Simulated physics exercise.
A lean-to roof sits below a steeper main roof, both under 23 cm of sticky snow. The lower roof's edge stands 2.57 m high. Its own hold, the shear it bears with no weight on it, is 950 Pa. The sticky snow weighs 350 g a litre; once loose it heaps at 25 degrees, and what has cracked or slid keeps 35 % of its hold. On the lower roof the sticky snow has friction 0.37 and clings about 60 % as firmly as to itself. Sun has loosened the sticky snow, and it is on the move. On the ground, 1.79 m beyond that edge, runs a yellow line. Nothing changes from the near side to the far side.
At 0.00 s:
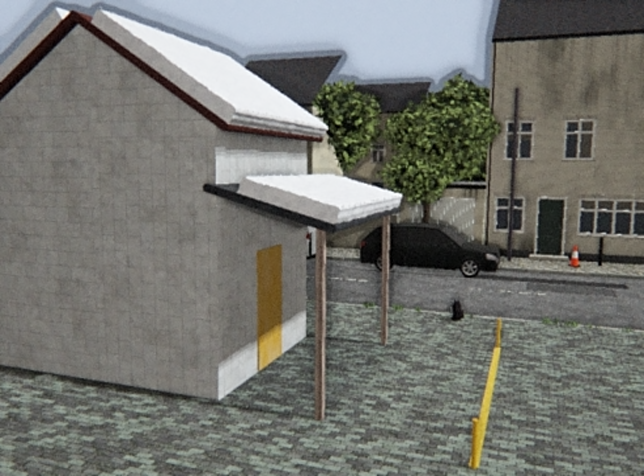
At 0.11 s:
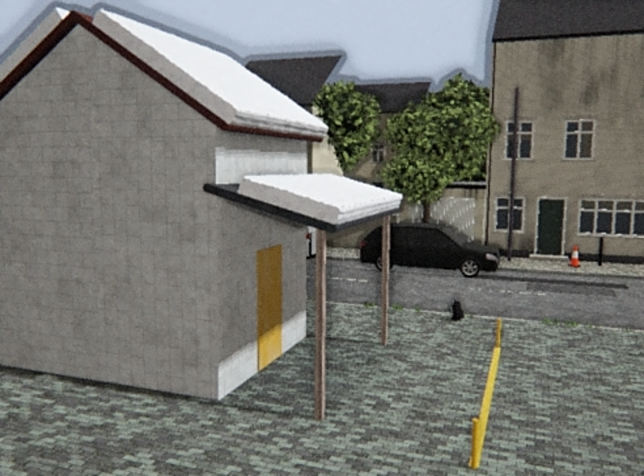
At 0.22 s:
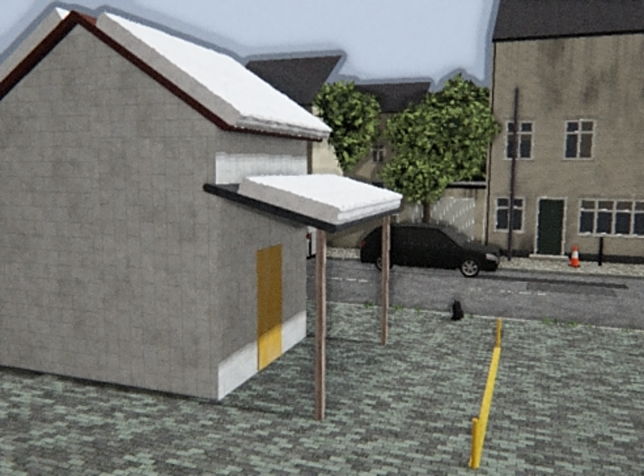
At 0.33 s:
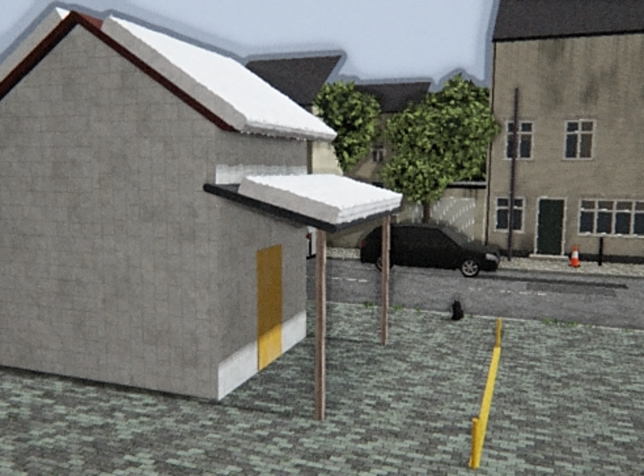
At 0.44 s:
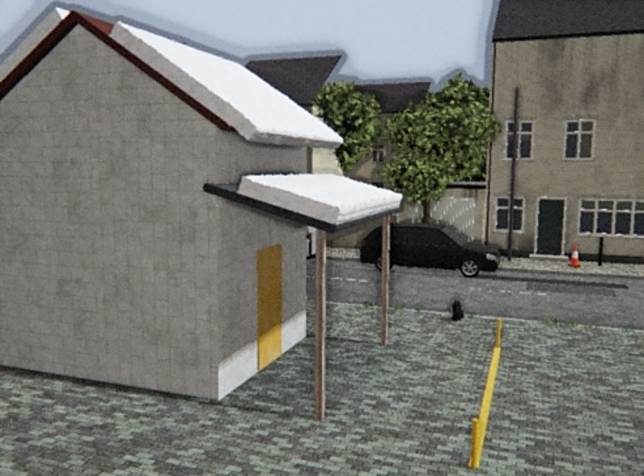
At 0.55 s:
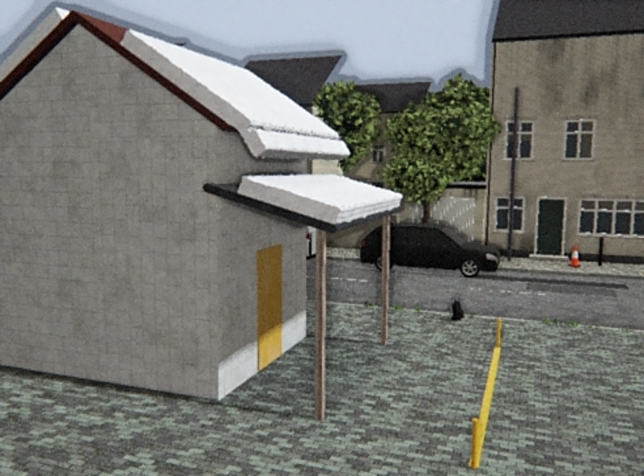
Beside a cobbled yard with a yellow line, a grey block building carries thick snow on its steep main roof and on the lean-to below. The upper snow barely shifts at first, then slides down to the right in one piece, baring some roof near the ridge. Its front pushes out over the lean-to and begins cracking.
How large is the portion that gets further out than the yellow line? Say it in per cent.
The portion that gets further out than the yellow line is near 16 %.
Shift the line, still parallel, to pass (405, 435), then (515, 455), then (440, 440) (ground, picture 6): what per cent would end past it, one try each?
In turn about 40 %, 8 %, 25 %.
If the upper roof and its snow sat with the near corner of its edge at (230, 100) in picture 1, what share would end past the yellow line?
Then about 35 %.
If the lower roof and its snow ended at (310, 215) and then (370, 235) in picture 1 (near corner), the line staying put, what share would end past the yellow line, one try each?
In turn about 25 %, 5 %.
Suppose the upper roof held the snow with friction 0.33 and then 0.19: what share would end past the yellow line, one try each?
In that order: 2 %, 10 %.
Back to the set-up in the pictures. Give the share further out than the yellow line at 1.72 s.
Near 0 %.
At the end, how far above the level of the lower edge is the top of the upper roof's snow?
Roughly 0.7 m.
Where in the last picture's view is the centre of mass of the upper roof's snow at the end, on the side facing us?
Near (415, 386).
After 1.09 s, none is below the lower edge and 0 % is past the line.
After 1.72 s, 33 % is below the lower edge and 0 % is past the line.
After 2.36 s, 60 % is below the lower edge and 16 % is past the line.
After 3.00 s, 66 % is below the lower edge and 16 % is past the line.
After 3.80 s, at the end, 66 % is below the lower edge and 16 % is past the line.
